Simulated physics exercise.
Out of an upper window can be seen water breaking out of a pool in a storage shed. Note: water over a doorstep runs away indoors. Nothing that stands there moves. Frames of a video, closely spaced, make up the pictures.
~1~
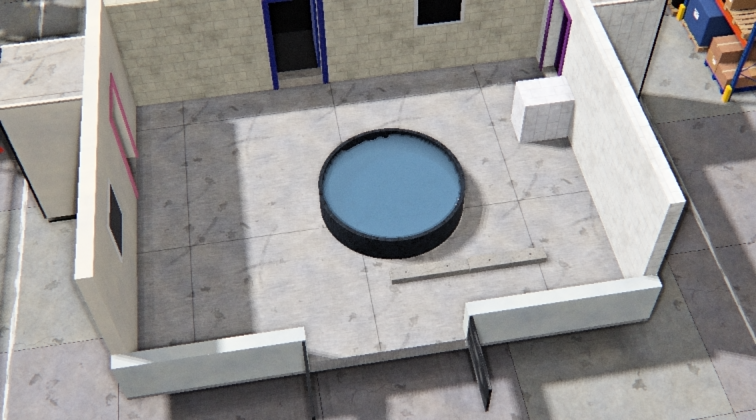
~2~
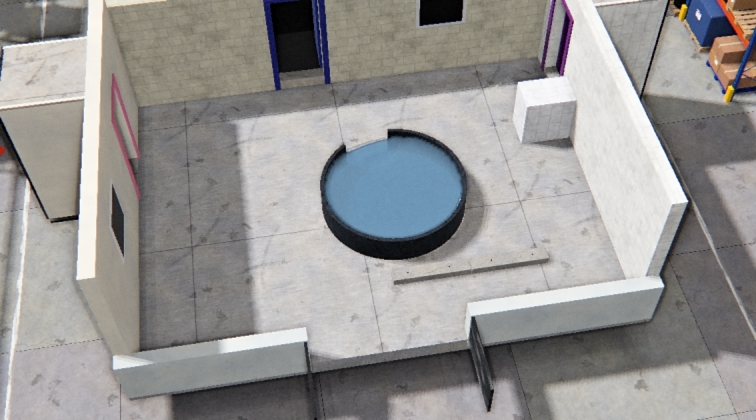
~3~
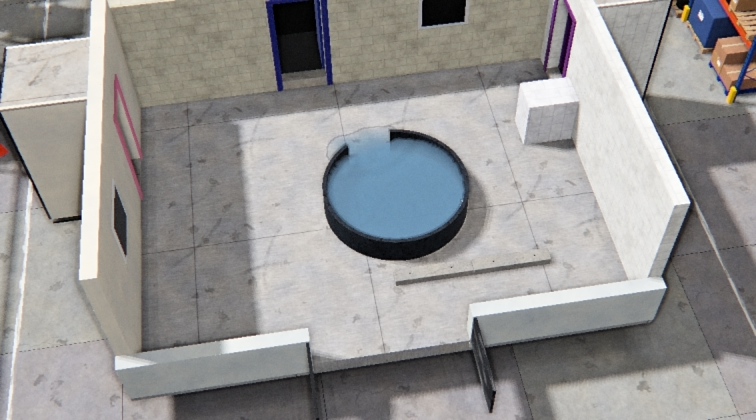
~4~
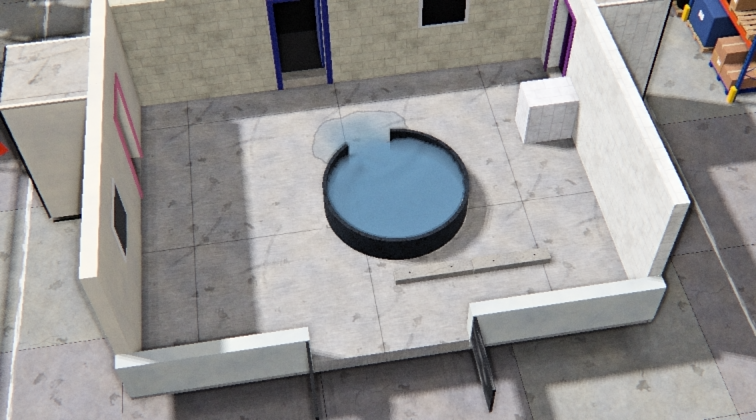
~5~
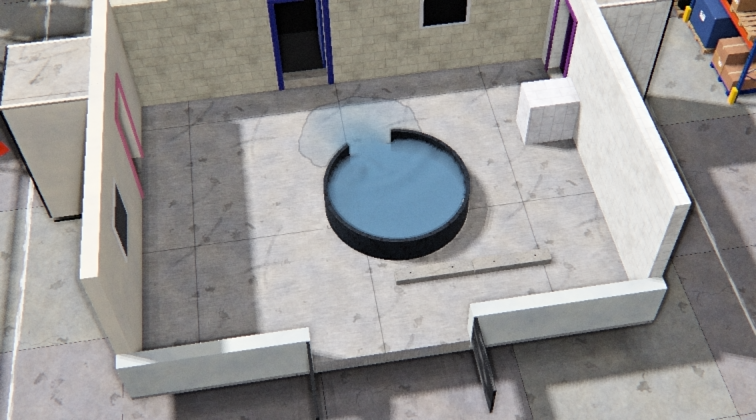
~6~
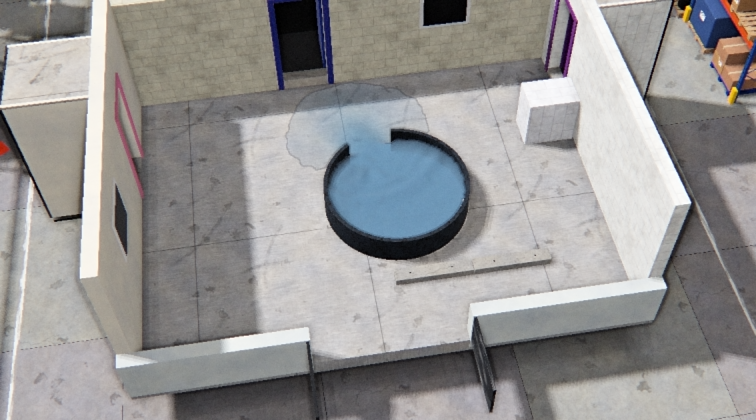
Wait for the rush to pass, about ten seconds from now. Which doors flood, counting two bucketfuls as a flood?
One by one: The purple door will get two buckets at most; the blue door will get two buckets at most; the pink door will get more than two buckets.
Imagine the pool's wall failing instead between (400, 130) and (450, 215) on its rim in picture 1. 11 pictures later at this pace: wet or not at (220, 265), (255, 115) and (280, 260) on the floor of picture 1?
Going through them one by one, I'd say high and dry, then high and dry, then high and dry.
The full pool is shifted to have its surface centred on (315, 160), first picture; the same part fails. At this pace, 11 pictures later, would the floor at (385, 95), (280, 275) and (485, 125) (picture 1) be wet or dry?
First one gets inundated, next one stays unwetted, last one stays unwetted.
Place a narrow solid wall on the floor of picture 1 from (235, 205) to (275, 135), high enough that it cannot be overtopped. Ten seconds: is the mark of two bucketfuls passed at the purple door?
The purple door remains under the limit.
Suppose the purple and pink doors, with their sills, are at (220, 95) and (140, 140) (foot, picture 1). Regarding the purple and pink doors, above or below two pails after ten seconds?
The purple door falls short, and the pink door overflows.
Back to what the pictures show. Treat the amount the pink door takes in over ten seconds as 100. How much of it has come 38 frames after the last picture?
About 45 %.
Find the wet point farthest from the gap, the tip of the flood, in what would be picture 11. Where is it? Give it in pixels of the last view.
My pick would be pixel (249, 93).
A moment on, water covers 15 % of the floor; the purple door not reached, the blue door wet at the sill, nothing in, the pink door not reached.
Next, water covers 20 % of the floor; the purple door not reached, the blue door wet at the sill, nothing in, the pink door not reached.
Then, water covers 30 % of the floor; the purple door wet at the sill, nothing in, the blue door under two buckets in, the pink door wet at the sill, nothing in.
Later, water covers 50 % of the floor; the purple door under two buckets in, the blue door under two buckets in, the pink door over two buckets in.
In the end, water covers 80 % of the floor; the purple door under two buckets in, the blue door under two buckets in, the pink door over two buckets in.
